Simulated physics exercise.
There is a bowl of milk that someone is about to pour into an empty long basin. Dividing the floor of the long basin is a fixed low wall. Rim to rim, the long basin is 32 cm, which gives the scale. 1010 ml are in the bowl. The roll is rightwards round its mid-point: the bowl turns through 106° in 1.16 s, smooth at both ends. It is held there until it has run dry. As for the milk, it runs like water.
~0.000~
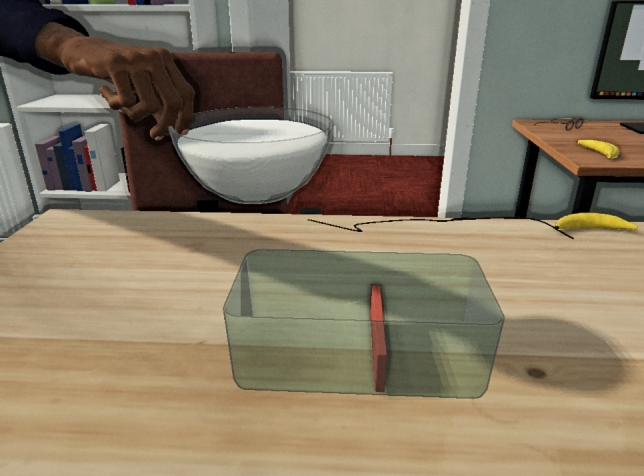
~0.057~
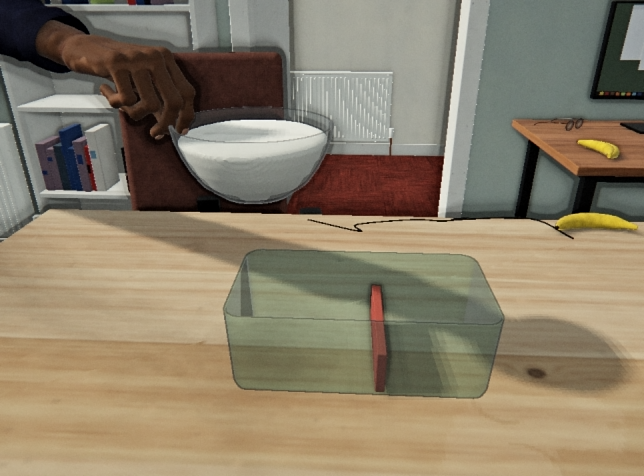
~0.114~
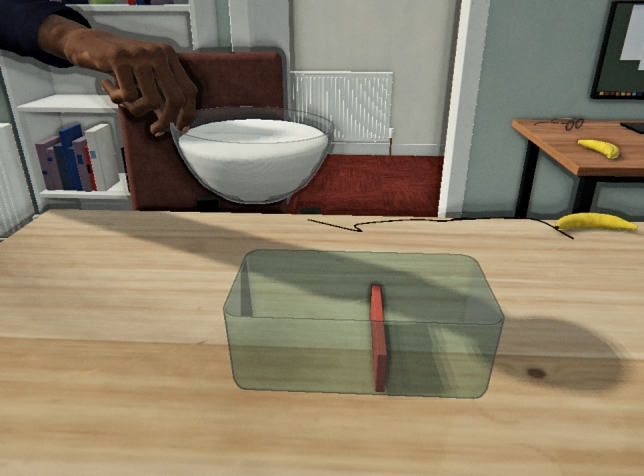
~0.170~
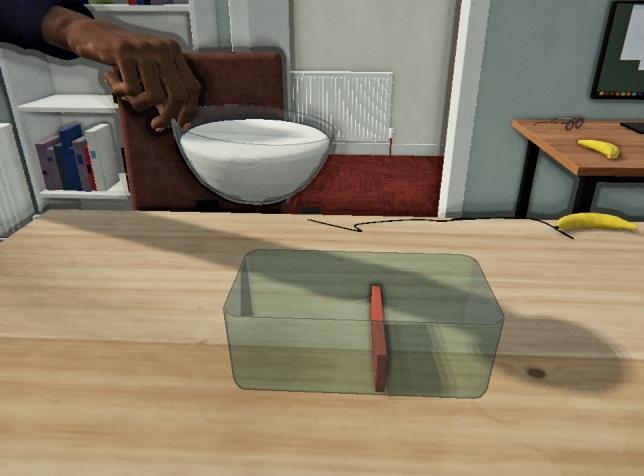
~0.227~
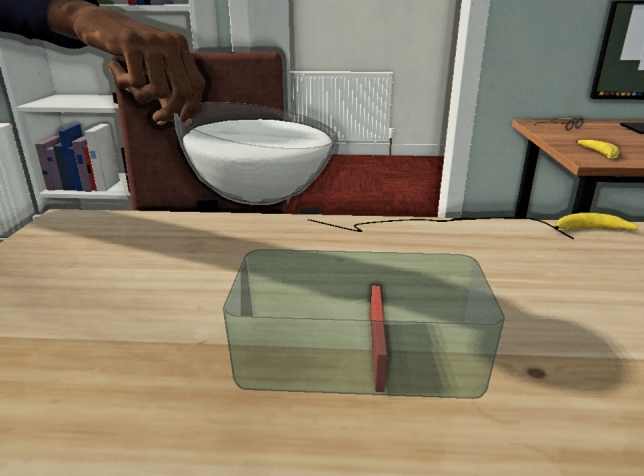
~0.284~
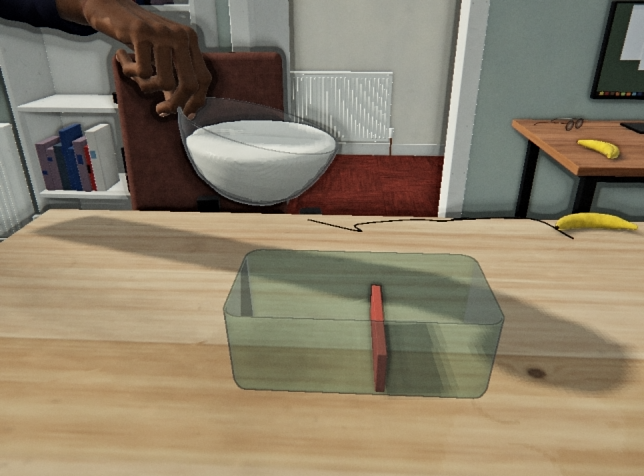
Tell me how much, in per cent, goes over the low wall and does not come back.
I would say about 57 per cent.
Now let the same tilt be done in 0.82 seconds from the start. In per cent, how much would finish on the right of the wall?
Result under that change: Approx. 40 %.
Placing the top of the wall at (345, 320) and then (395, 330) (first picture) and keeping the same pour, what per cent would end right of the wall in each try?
85 in a hundred, followed by 35 in a hundred.
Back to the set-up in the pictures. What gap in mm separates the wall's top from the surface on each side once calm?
Left 44 mm, right 30 mm.
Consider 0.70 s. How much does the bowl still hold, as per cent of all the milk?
About 36 per cent.
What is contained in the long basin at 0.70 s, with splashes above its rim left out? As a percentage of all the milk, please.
About 26%.
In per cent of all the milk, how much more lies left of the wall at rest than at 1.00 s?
Near 3 in a hundred.
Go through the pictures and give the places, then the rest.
It leans 0°; its right rim is at (332, 126); the milk meets the walls at (182, 134) and (328, 136); the long basin's rim runs from (236, 280) to (489, 287); the wall's top is at (379, 317), in the first frame.
It leans 1°; its right rim is at (333, 127); the milk meets the walls at (182, 134) and (328, 137), in the second frame.
It leans 3°; its right rim is at (334, 129); the milk meets the walls at (183, 133) and (329, 138), in the third frame.
It leans 6°; its right rim is at (335, 134); the milk meets the walls at (186, 132) and (331, 140), in the fourth frame.
It leans 10°; its right rim is at (337, 140); the milk meets the walls at (188, 131) and (333, 140), in the fifth frame.
It leans 15°; its right rim is at (338, 147); the milk meets the walls at (192, 133) and (337, 141), in the sixth frame.
After 0.70 s the tilt is 70° and 36 per cent is still to pour, 4 is left of the wall and 22 right of it.
After 1.00 s the tilt is 101° and 0 per cent is still to pour, 39 is left of the wall and 56 right of it.
After 1.32 s the tilt is 106° and 0 per cent is still to pour, 42 is left of the wall and 57 right of it.
After 1.66 s the tilt is 106° and 0 per cent is still to pour, 42 is left of the wall and 57 right of it.
In the end 42 per cent lies left of the wall, 57 right of it and 1 outside.
